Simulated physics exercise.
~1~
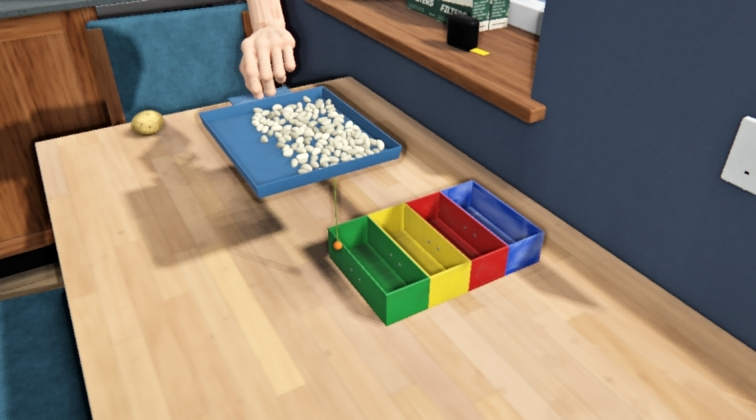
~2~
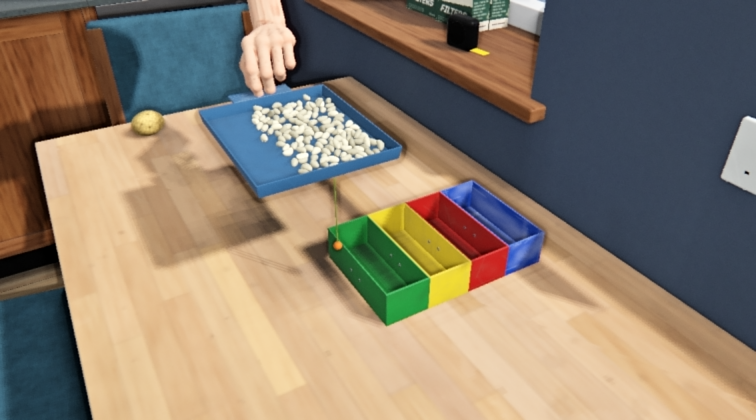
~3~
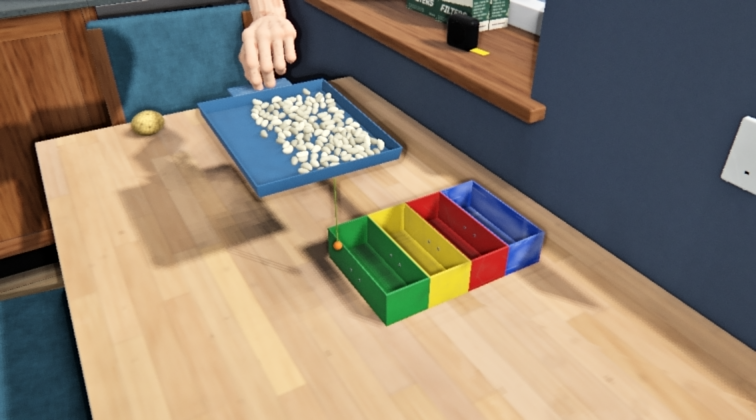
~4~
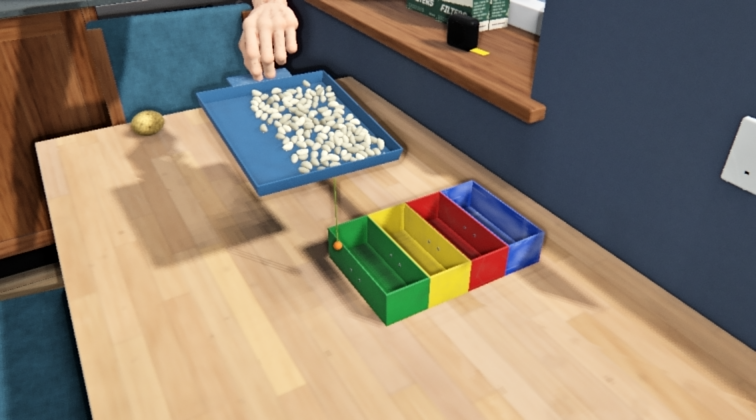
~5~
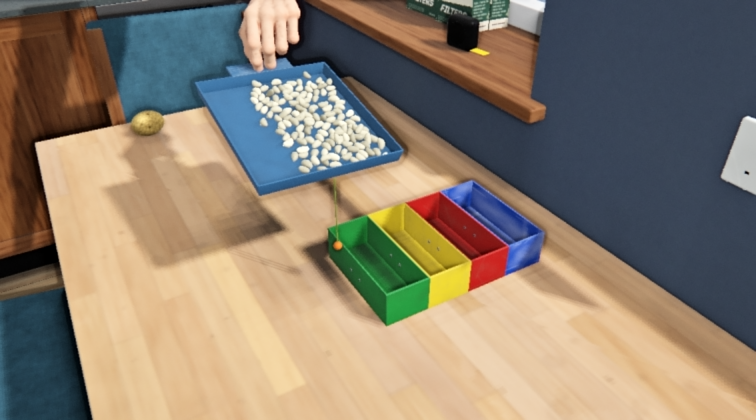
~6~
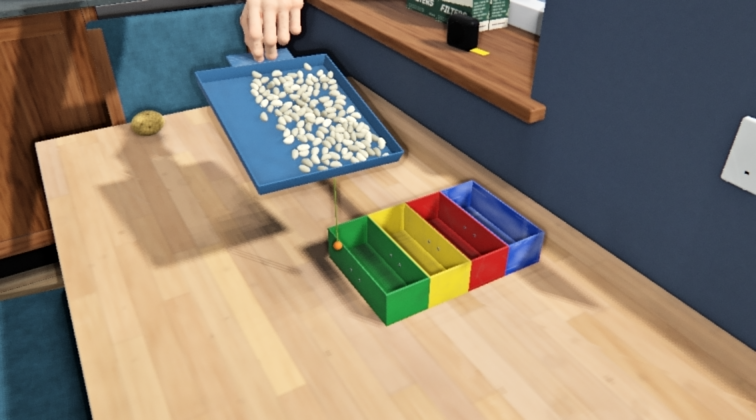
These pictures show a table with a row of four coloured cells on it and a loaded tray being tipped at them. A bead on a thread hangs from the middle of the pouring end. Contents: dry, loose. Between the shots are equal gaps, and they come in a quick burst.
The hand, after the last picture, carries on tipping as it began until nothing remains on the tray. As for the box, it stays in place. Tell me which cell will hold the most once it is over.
The green cell will hold the most.
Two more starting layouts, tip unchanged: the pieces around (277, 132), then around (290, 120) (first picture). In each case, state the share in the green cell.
You'd get about 40 per cent first and about 50 per cent second.
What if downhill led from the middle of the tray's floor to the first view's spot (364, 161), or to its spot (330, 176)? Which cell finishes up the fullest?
The yellow cell first, the green cell second.
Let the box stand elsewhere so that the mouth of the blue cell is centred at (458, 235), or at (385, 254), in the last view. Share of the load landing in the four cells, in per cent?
Result, in turn: 100 %, 80 %.
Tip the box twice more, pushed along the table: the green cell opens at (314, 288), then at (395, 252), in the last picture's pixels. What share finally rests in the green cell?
You'd get near 10 per cent and afterwards near 60 per cent.
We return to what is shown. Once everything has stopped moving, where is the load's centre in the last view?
Somewhere around (389, 295) in the final view.
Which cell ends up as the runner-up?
Ranked number two: Yellow.
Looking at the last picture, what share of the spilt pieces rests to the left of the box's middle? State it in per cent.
Share to the left: Near 100 per cent.
Shortly afterwards, tray tipped steeply; the whole lot on the tray.
Next, tray tipped past a quarter turn; all but a few on the tray; only a few in the green cell; only a few in the red cell; a little falling or outside the box.
Some moments later, tray tipped past a quarter turn; near half in the green cell; near a quarter in the yellow cell; only a few in the red cell; near a quarter falling or outside the box.
In the end, tray tipped past a quarter turn; near half in the green cell; near a quarter in the yellow cell; only a few in the red cell; none at all in the blue cell; near a quarter outside the box.
